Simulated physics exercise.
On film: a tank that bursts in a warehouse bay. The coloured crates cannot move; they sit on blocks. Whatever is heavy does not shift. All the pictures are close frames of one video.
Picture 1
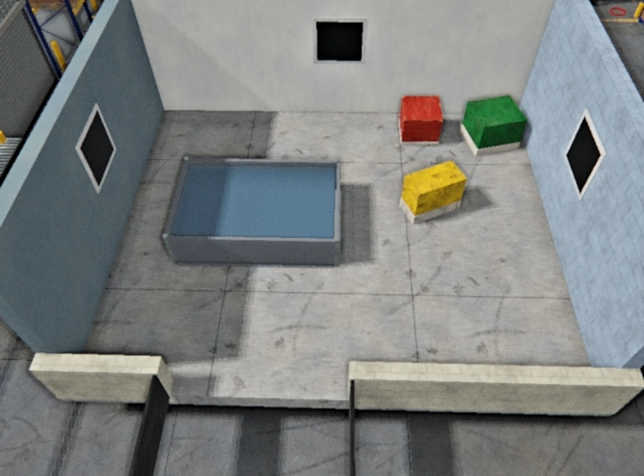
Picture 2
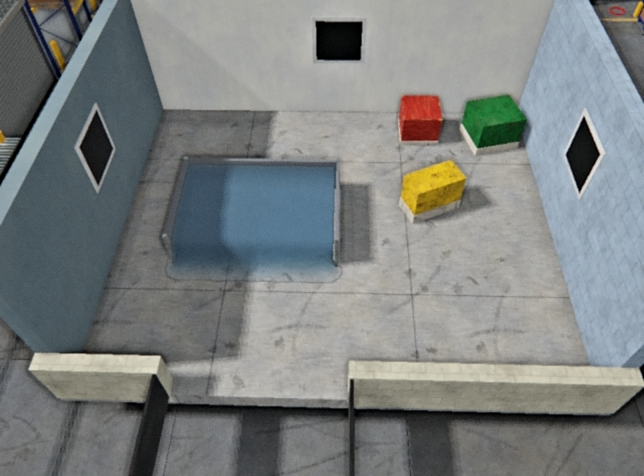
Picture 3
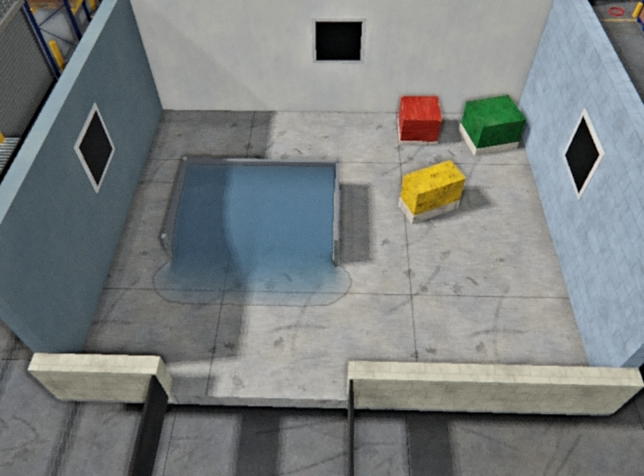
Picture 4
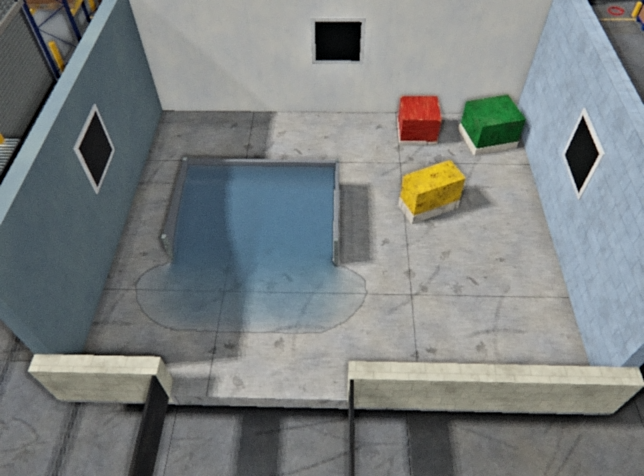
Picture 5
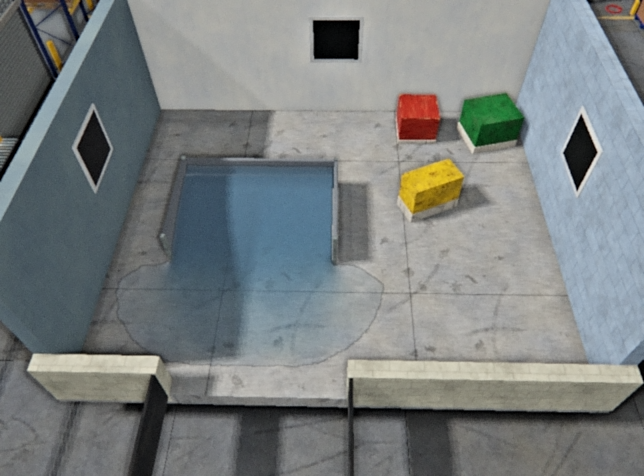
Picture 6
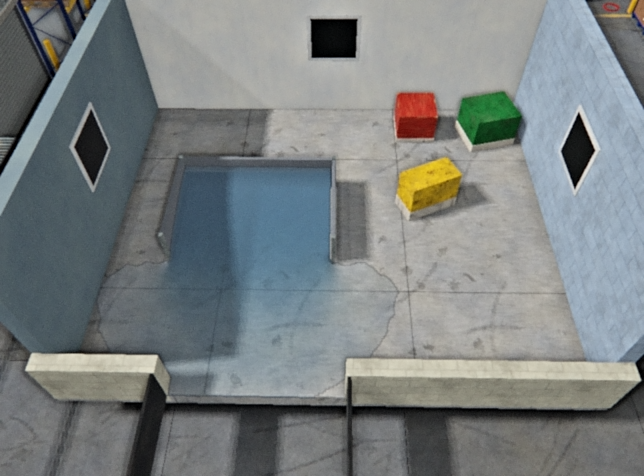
Water poured out of the front of an open tank in a walled warehouse bay and spread across the concrete floor toward the low front wall, while the red, green and yellow blocks stayed still.
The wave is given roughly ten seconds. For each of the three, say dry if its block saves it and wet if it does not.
Yellow crate: Dry; green crate: Dry; red crate: Dry.
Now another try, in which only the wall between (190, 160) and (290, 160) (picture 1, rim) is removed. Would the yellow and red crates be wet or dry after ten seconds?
My reading: Yellow stays untouched, red gets drenched.
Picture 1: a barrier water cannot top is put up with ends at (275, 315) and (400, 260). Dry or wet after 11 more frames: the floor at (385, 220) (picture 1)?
At that place: Wet.
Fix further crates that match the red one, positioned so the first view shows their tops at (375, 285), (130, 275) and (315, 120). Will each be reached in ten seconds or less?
Is flooded, then is flooded, then stays clear.
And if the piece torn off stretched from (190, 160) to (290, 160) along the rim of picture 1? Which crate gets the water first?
That would be the crate marked red.
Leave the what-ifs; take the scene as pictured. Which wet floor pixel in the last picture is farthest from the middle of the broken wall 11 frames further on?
I'd point to (551, 384).
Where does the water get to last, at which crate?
Easy - the red crate.
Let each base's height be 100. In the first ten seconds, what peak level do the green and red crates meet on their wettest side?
I'd say 30 per cent for the first one and 50 per cent for the second.
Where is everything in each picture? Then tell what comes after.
The first picture shows the open tank at (257, 200) is whole and still.
In the second picture, water pours out at (254, 254) and has run to (170, 265).
In the third picture, water pours out at (254, 256) and has run to (159, 277).
In the fourth picture, the front is at (353, 307), out from the gap at (254, 257).
In the fifth picture, the front is at (125, 315), out from the gap at (253, 256).
In the sixth picture, water pours out at (251, 255) and has run to a hidden place.
A moment on, water covers 25 % of the floor; the yellow crate not reached, the green crate not reached, the red crate not reached.
Next, water covers 30 % of the floor; the yellow crate not reached, the green crate not reached, the red crate not reached.
Then, water covers 40 % of the floor; the yellow crate not reached, the green crate not reached, the red crate not reached.
Later, water covers 60 % of the floor; the yellow crate water round its plinth, the green crate water round its plinth, the red crate not reached.
In the end, water covers 90 % of the floor; the yellow crate stayed above the water, the green crate stayed above the water, the red crate stayed above the water.
